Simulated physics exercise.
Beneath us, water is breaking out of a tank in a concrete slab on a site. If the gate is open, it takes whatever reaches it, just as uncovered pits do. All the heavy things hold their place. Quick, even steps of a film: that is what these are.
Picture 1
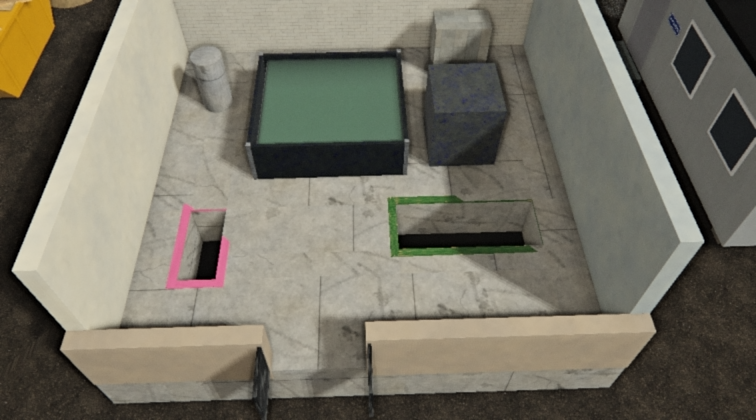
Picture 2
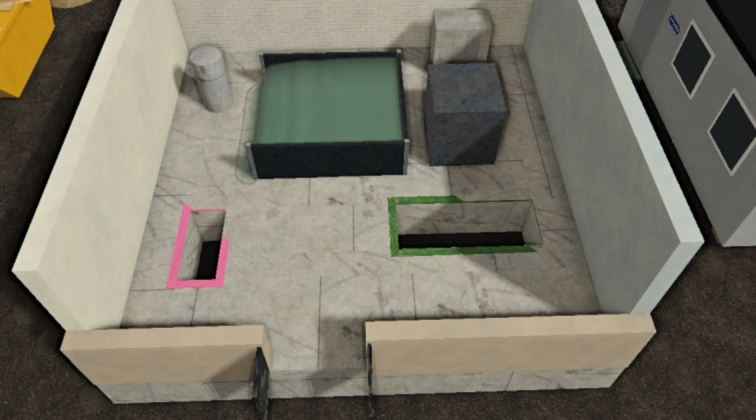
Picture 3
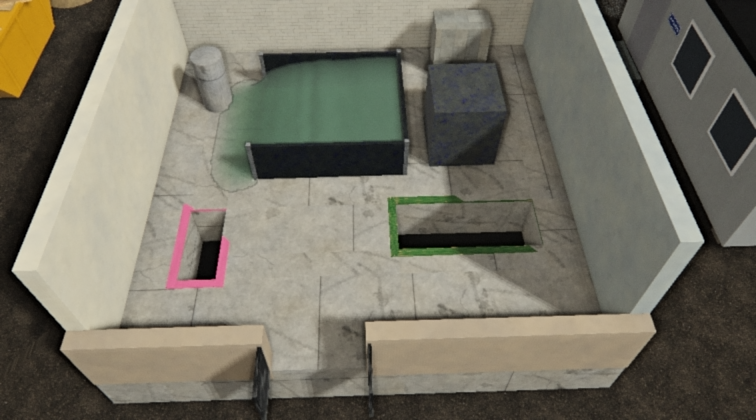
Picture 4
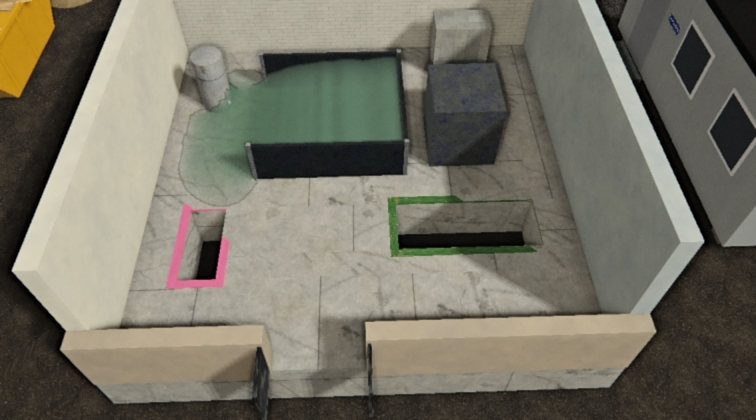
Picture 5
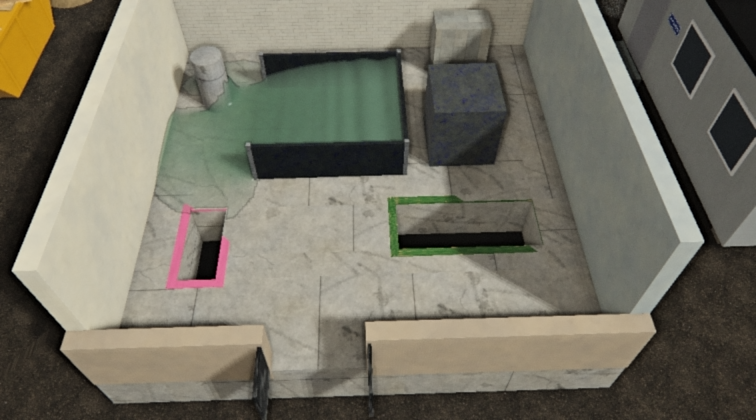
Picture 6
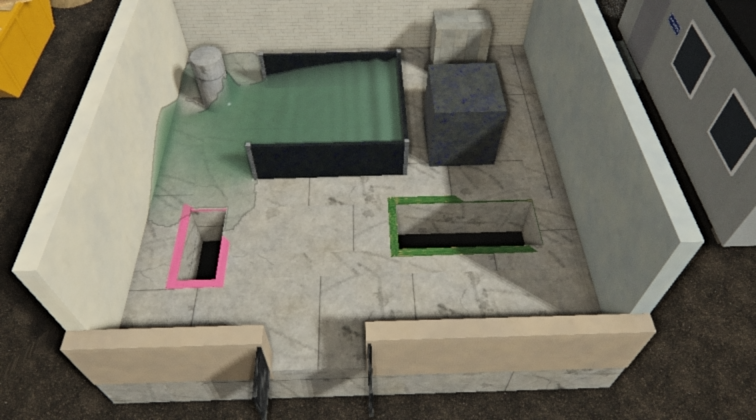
We see a tank of green water on a walled slab with two open pits; its left side opens and the water pours out, spreading left around a grey cylinder to the wall, then forward toward the pink-edged pit.
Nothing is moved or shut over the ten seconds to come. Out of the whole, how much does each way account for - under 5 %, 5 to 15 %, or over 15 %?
Outcome: The gate claims a light share - short of five per cent. The green pit claims an in-between share - five to fifteen per cent. The pink pit claims a heavy share - exceeding fifteen per cent.
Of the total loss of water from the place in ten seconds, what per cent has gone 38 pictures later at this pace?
Around 60 per cent.
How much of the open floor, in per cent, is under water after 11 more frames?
That should be about 30 %.
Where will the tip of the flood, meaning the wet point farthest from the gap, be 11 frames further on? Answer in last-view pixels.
Roughly at (113, 358).
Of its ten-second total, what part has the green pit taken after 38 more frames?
I'd put it at about 20 per cent.
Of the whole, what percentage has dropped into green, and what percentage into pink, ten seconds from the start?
I'd put them at roughly 12 and 32 per cent respectively.
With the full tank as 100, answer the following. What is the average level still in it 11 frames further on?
About 34 %.
A moment on, water covers 20 % of the floor; the gate 0 %, the green pit 0 %, the pink pit 1 %.
Next, water covers 30 % of the floor; the gate 0 %, the green pit 0 %, the pink pit 5 %.
Then, water covers 50 % of the floor; the gate 0 %, the green pit 0 %, the pink pit 14 %.
Later, water covers 85 % of the floor; the gate 1 %, the green pit 2 %, the pink pit 24 %.
In the end, water covers 95 % of the floor; the gate 2 %, the green pit 12 %, the pink pit 31 %.
